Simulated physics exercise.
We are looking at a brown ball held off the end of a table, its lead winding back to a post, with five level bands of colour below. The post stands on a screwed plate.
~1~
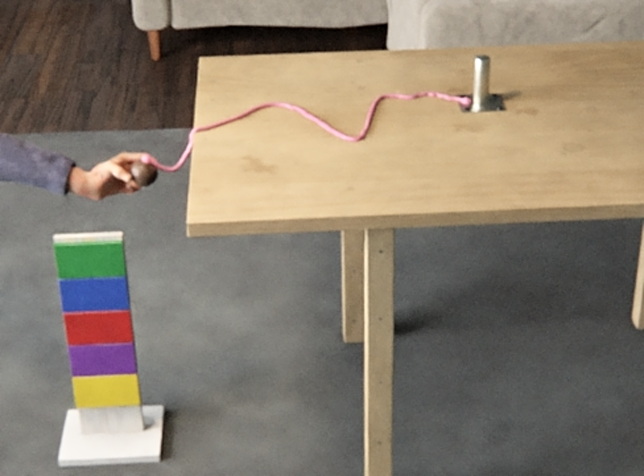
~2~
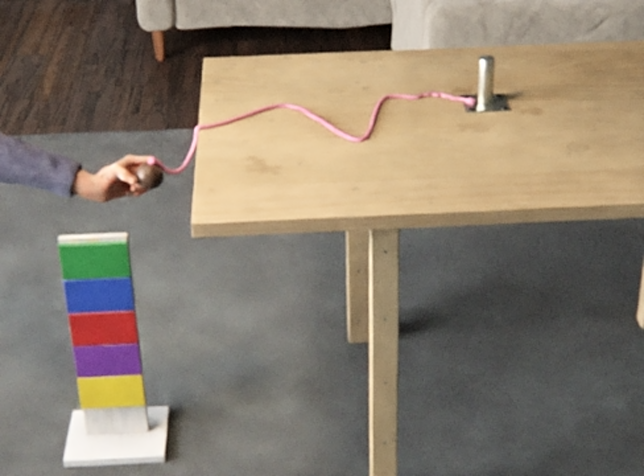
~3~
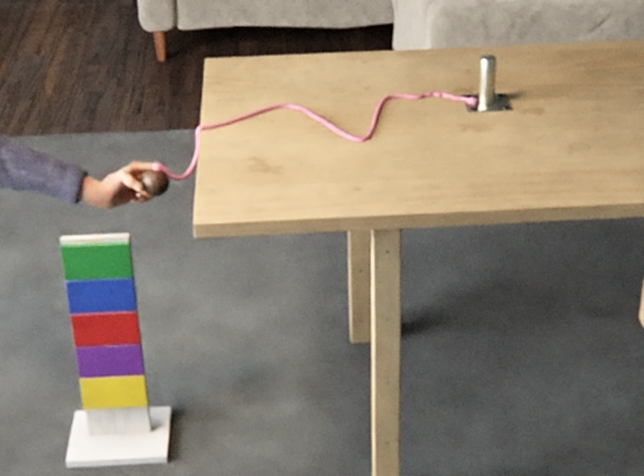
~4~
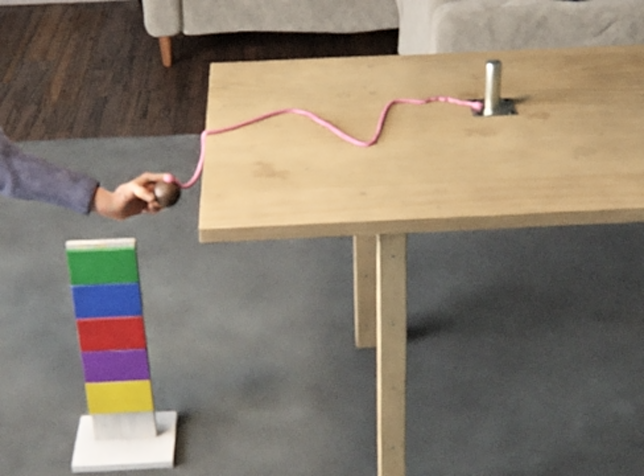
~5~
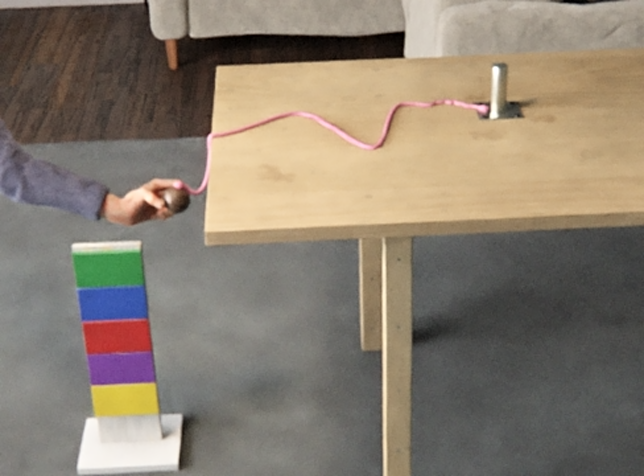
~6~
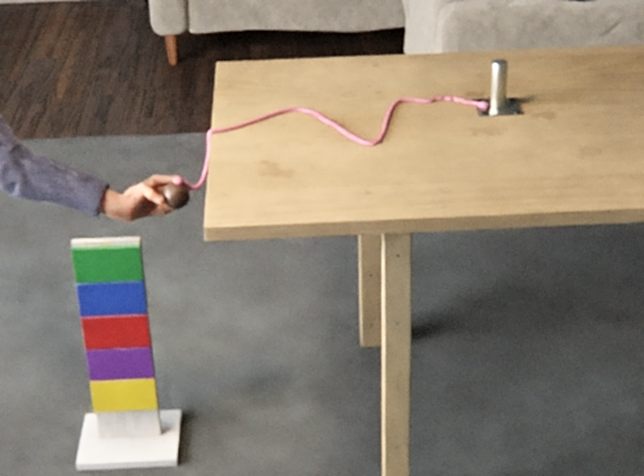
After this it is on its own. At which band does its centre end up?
Its centre hangs level with the purple band.
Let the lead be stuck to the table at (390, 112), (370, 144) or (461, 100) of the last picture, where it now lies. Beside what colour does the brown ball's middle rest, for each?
In that order: Red; blue; purple.
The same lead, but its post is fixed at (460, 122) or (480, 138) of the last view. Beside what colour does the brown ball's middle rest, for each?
Taking them in turn: Yellow; yellow.
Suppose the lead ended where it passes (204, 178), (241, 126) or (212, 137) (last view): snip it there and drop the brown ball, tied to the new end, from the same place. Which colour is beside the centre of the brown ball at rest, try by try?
In that order: Red; green; blue.
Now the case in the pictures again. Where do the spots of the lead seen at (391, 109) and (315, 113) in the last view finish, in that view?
They go to (362, 119) and to (213, 169).
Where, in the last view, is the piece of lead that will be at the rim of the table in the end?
At (330, 123), roughly.
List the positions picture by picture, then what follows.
In the first frame, brown ball (144, 173); green (90, 261); blue (94, 296); red (98, 328); purple (103, 361); yellow (106, 392).
In the second frame, brown ball (150, 175); lead through (437, 95) (376, 110) (346, 136) (292, 107) (212, 126).
In the third frame, brown ball (156, 182).
In the fourth frame, brown ball (167, 193); lead through (444, 100) (383, 115) (353, 140) (299, 112) (220, 131).
In the fifth frame, brown ball (177, 200).
In the sixth frame, brown ball (176, 195); lead through (449, 99) (389, 114) (358, 140) (305, 110) (225, 130).
A little later, ball near (193, 307); level with blue.
Next, ball near (242, 349); level with purple.
Later still, ball near (220, 352); level with purple.
When it is over, ball near (229, 352); level with purple. Its middle rests at the purple band.
